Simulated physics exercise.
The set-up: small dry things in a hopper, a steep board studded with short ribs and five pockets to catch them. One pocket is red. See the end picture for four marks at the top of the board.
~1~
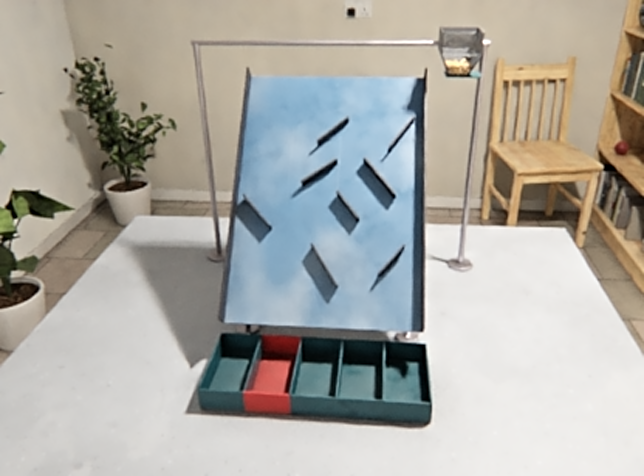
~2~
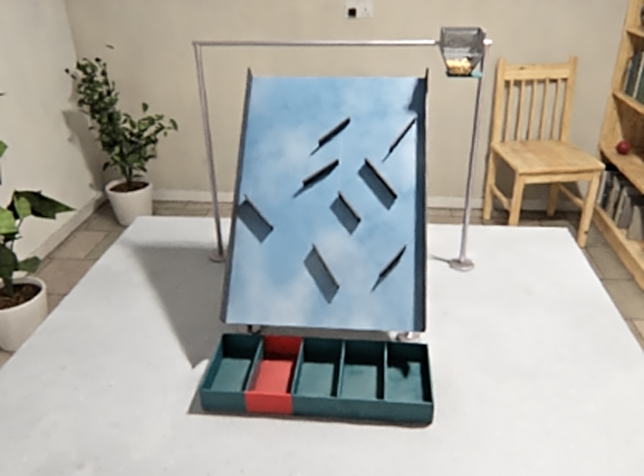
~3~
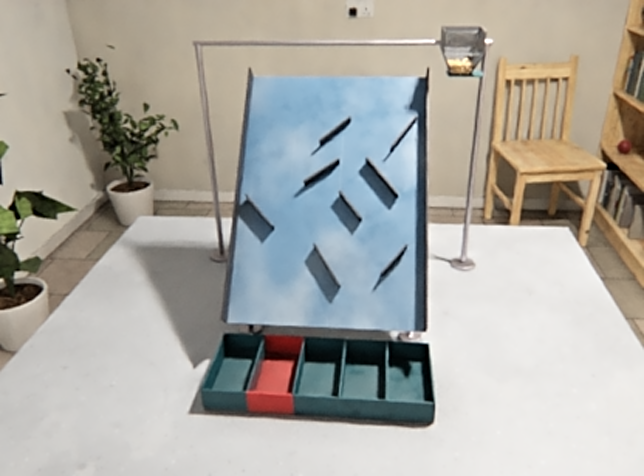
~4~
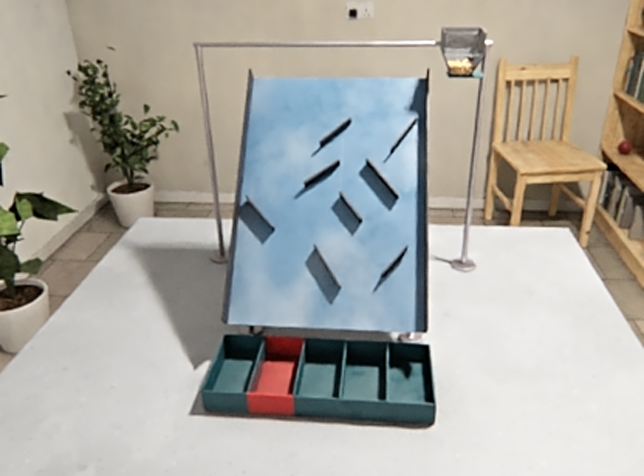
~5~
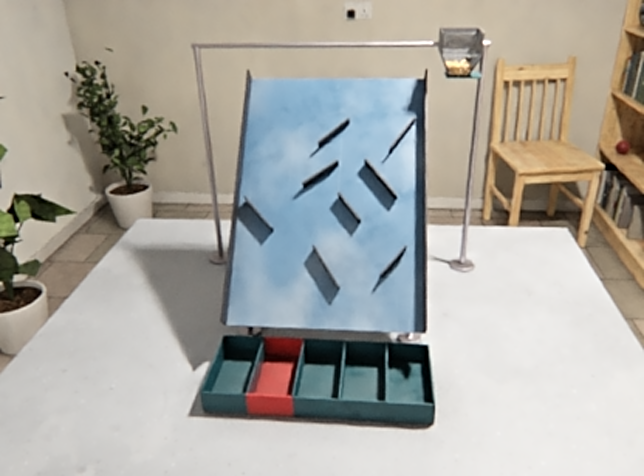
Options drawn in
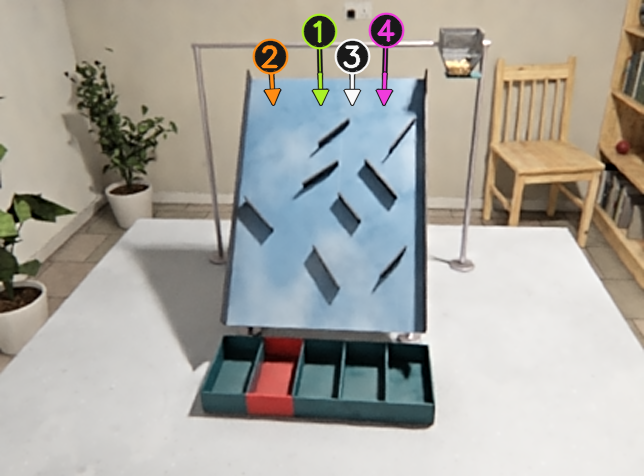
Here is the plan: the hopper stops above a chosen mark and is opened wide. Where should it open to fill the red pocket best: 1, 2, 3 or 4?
I would pick mark 1.
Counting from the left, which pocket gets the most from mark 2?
The third from the left.
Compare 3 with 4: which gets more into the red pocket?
Here it is mark 3.
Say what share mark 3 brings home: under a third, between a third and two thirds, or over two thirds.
It is under a third.
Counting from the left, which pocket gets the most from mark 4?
The fifth from the left.
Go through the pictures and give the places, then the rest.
In the first frame, hopper (459, 66), dried chickpeas, door shut.
In the second frame, ribs (318, 141) to (349, 117), (390, 147) to (415, 116), (302, 182) to (338, 159).
In the third frame, ribs (366, 156) to (398, 194), (245, 194) to (272, 226), (339, 190) to (361, 218).
In the fourth frame, ribs (314, 245) to (340, 286), (382, 274) to (407, 245).
In the fifth frame, red pocket (270, 404), number 2 of 5 from the left.
On the marked copy, mark 1 meets the board at (320, 99); mark 2 meets the board at (273, 99); mark 3 meets the board at (352, 99); mark 4 meets the board at (384, 99).
For mark 1, roughly half in the red pocket, roughly a third in other pockets, about a tenth outside the box.
For mark 2, about a tenth in the red pocket, roughly two thirds in other pockets, roughly a quarter outside the box.
For mark 3, roughly a quarter in the red pocket, roughly two thirds in other pockets, about a tenth outside the box.
For mark 4, not one piece in the red pocket, almost all in other pockets, about a tenth outside the box.
